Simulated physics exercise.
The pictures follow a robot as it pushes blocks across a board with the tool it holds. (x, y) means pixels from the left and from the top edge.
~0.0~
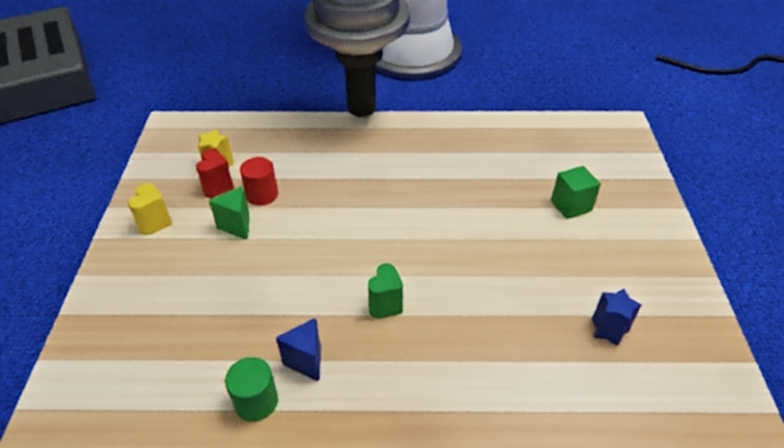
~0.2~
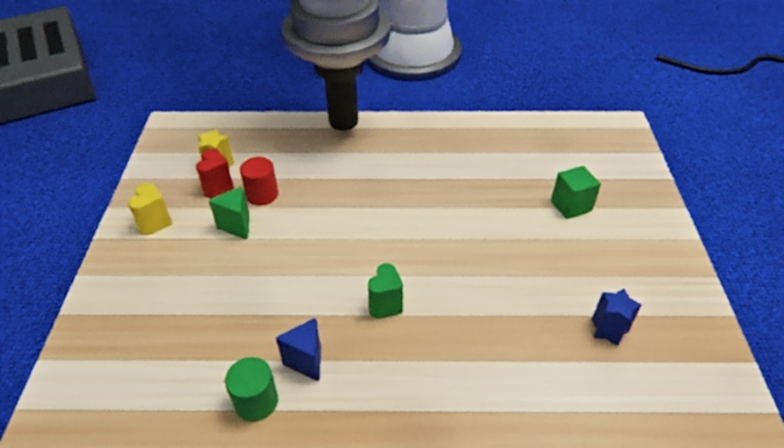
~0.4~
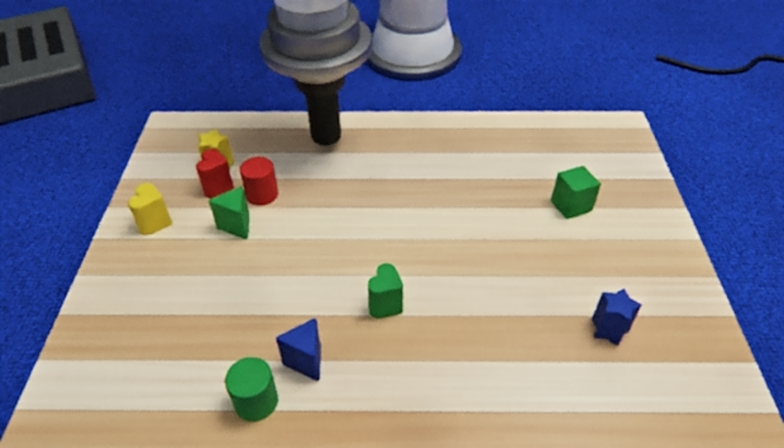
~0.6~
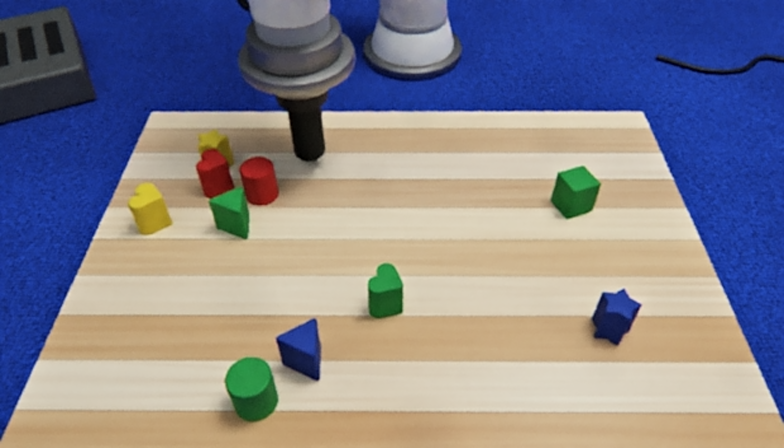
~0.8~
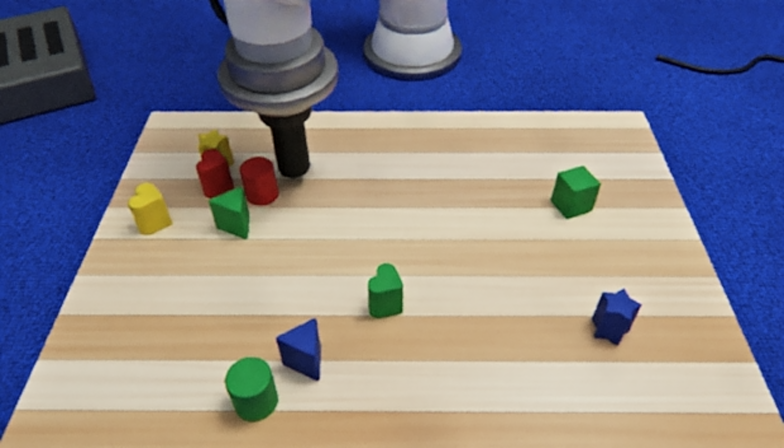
A robot arm moves down and left above a wooden board of still, coloured blocks.
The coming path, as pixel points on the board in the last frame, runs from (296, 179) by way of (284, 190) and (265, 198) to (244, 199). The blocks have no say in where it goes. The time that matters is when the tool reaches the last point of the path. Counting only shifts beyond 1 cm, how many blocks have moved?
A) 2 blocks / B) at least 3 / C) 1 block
It's C.
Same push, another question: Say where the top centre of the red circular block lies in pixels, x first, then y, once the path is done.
I'd place it at (204, 182), taking the centre of its top.
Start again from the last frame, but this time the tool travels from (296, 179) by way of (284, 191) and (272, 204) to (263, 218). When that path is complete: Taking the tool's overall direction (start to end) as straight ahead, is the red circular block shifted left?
No, it doesn't check out.
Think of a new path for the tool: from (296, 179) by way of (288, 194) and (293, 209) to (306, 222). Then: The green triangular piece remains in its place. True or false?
This is true.
On the path given first. Halfway along, tool (273, 185); red circular block (235, 175).
At the end, tool (242, 189); green triangular piece in place; red circular block (204, 182).
